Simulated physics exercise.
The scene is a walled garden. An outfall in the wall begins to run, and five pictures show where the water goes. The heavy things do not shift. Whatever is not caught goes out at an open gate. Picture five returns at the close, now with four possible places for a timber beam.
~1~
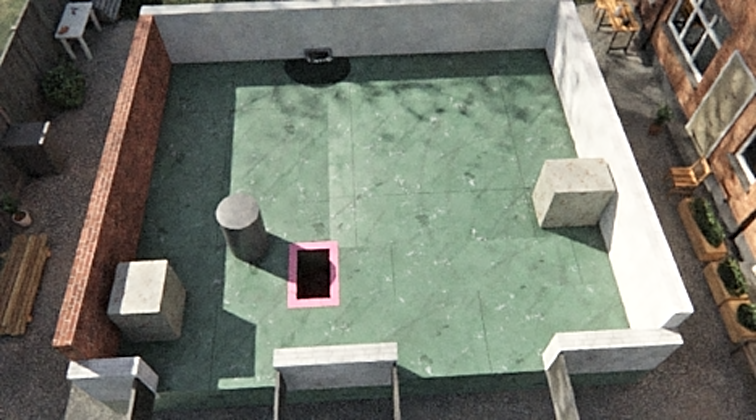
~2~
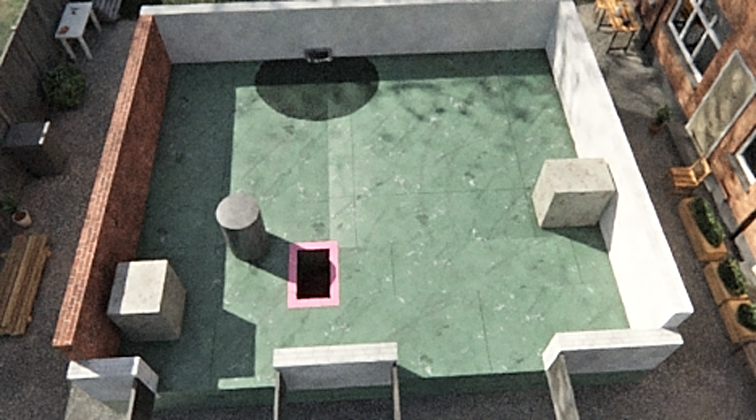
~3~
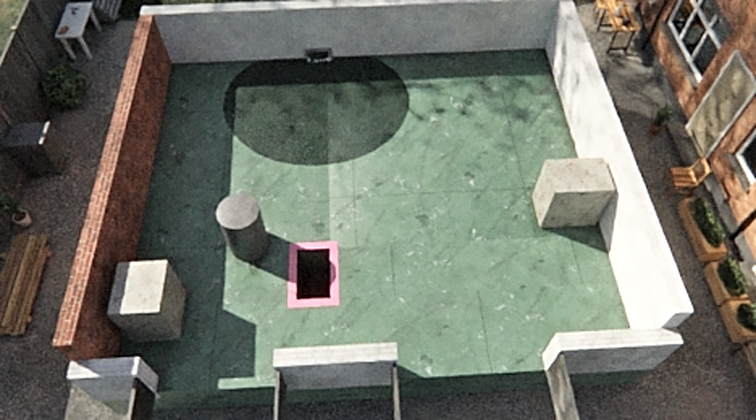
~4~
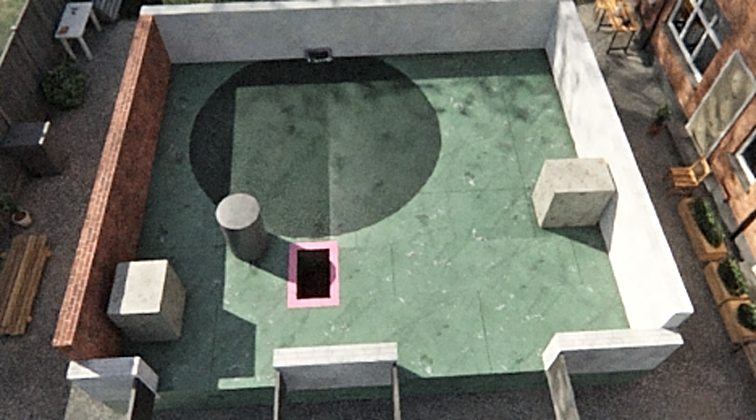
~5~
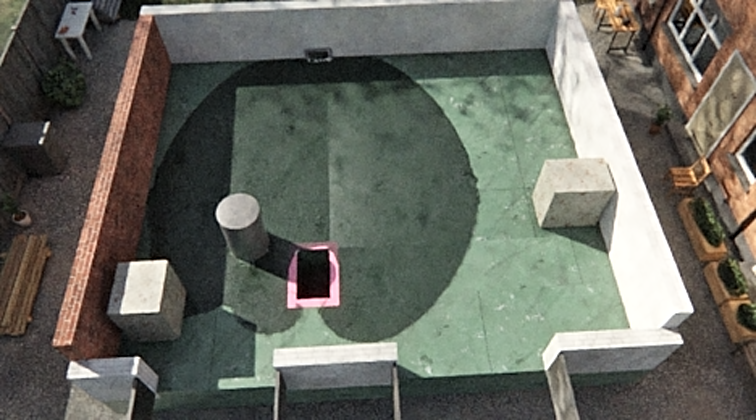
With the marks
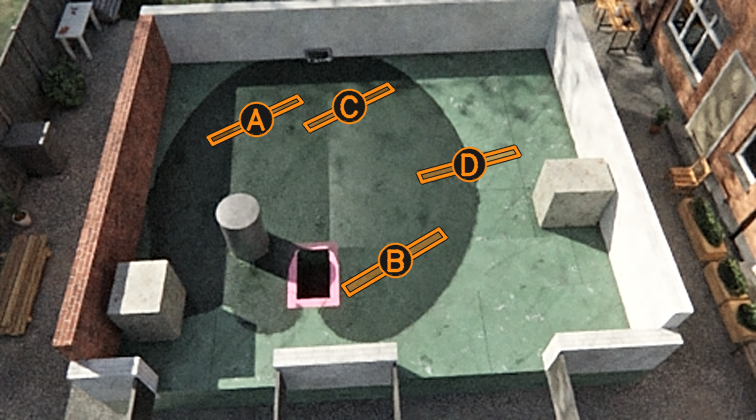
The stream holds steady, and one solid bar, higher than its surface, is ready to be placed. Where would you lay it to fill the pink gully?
B is best.
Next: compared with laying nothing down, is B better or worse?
Place B is better.
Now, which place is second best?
D it is.
On the marked copy, A from (210, 140) to (299, 99); B from (346, 290) to (442, 233); C from (307, 127) to (390, 87); D from (420, 177) to (516, 151).
If A is chosen, about 20 % of the stream goes into the pink gully, about 78 % out by the gates.
If B is chosen, about 52 % of the stream goes into the pink gully, about 47 % out by the gates.
If C is chosen, about 18 % of the stream goes into the pink gully, about 79 % out by the gates.
If D is chosen, about 30 % of the stream goes into the pink gully, about 68 % out by the gates.
